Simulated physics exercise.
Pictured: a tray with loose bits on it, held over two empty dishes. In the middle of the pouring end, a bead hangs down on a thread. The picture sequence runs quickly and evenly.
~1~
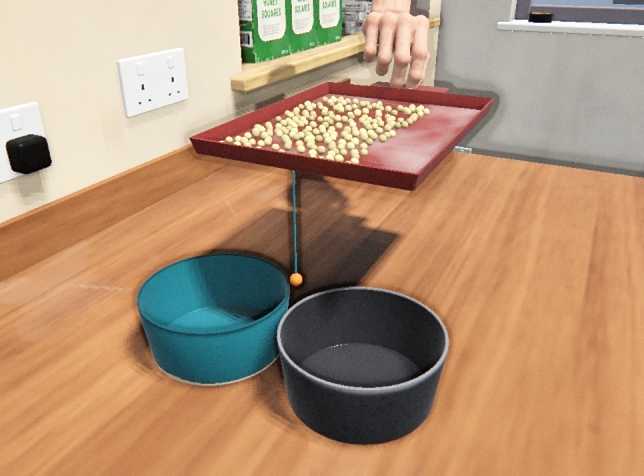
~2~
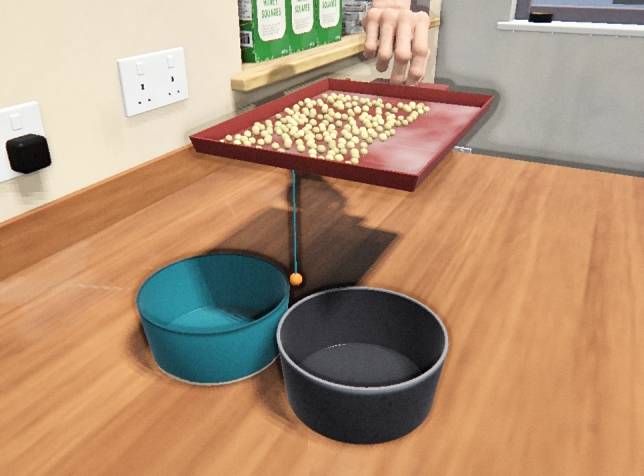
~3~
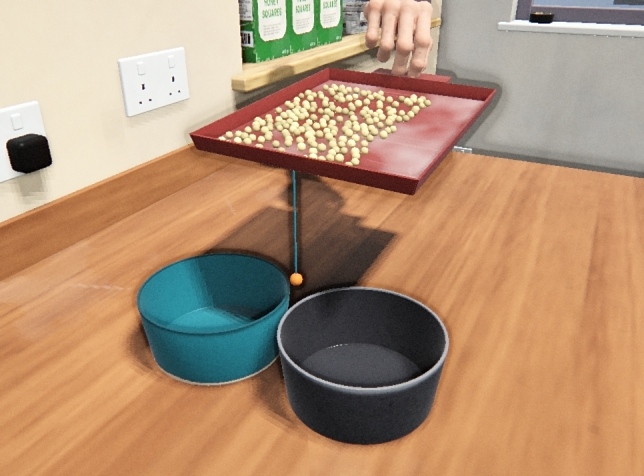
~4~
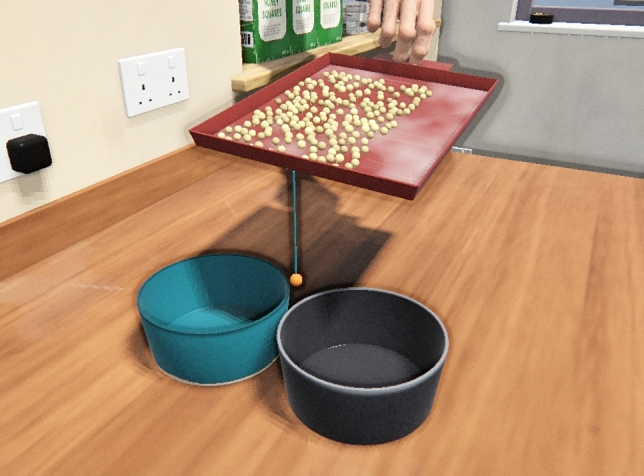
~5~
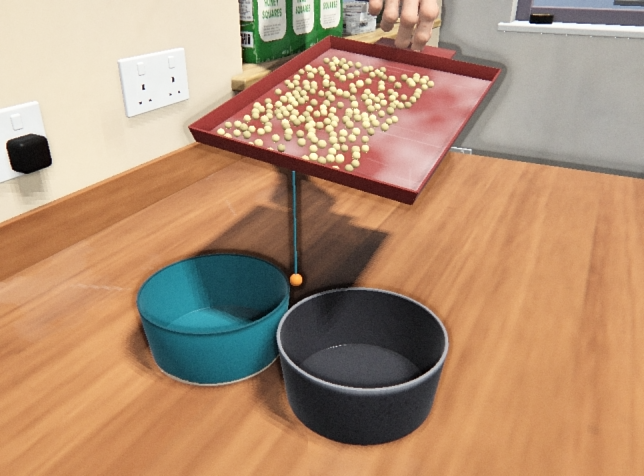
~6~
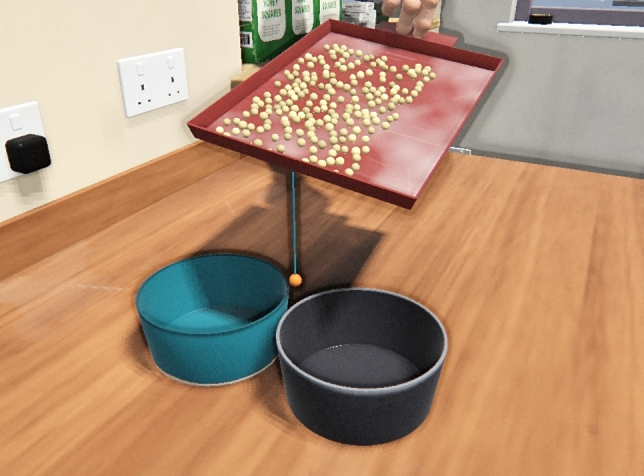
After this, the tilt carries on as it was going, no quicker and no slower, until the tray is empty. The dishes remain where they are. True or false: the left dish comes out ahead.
False.
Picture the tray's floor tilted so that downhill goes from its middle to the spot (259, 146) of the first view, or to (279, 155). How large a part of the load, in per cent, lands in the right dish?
For the first aim it is 0 in a hundred, for the second 0 in a hundred.
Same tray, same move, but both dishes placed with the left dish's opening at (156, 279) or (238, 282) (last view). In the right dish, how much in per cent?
Close to 10 in a hundred, then close to 100 in a hundred.
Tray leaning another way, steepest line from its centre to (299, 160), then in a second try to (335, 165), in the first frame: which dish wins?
So: The left-standing dish on the first go, the right-standing dish on the second.
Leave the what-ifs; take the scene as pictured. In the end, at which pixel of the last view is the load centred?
Around (379, 387), give or take.
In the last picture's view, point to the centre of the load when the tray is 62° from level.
Near (383, 204).
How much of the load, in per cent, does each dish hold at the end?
Per hundred pieces: Left dish roughly 0, right dish roughly 100.
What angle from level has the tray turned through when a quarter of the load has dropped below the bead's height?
Approx. reading: About 65°.
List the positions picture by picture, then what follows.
In the first picture, corners of the pouring end near (196, 137) and (414, 172), level; middle of the load near (325, 126), soya beans; left dish near (169, 353); right dish near (325, 409); bead on its thread near (296, 280).
In the second picture, corners of the pouring end near (195, 136) and (414, 173), level; middle of the load near (325, 124).
In the third picture, corners of the pouring end near (196, 133) and (415, 177), tipped barely, lowest at the right corner; middle of the load near (326, 119).
In the fourth picture, corners of the pouring end near (195, 130) and (414, 183), tipped a little, lowest at the right corner; middle of the load near (326, 111).
In the fifth picture, corners of the pouring end near (194, 126) and (414, 188), tipped a little, lowest at the right corner; middle of the load near (326, 104).
In the sixth picture, corners of the pouring end near (193, 122) and (413, 194), tipped clearly, lowest at the right corner; middle of the load near (326, 98); left dish near (168, 353); right dish near (324, 410).
Shortly afterwards, tray tipped steeply; near two thirds on the tray; near a quarter in the right dish; only a few outside both; a little in the air.
Next, tray tipped past a quarter turn; only a few on the tray; all but a few in the right dish; only a few outside both; only a few in the air.
Some moments later, tray tipped past a quarter turn; all but a few in the right dish; only a few outside both.
In the end, tray tipped past a quarter turn; all but a few in the right dish; none at all in the left dish; only a few outside both.
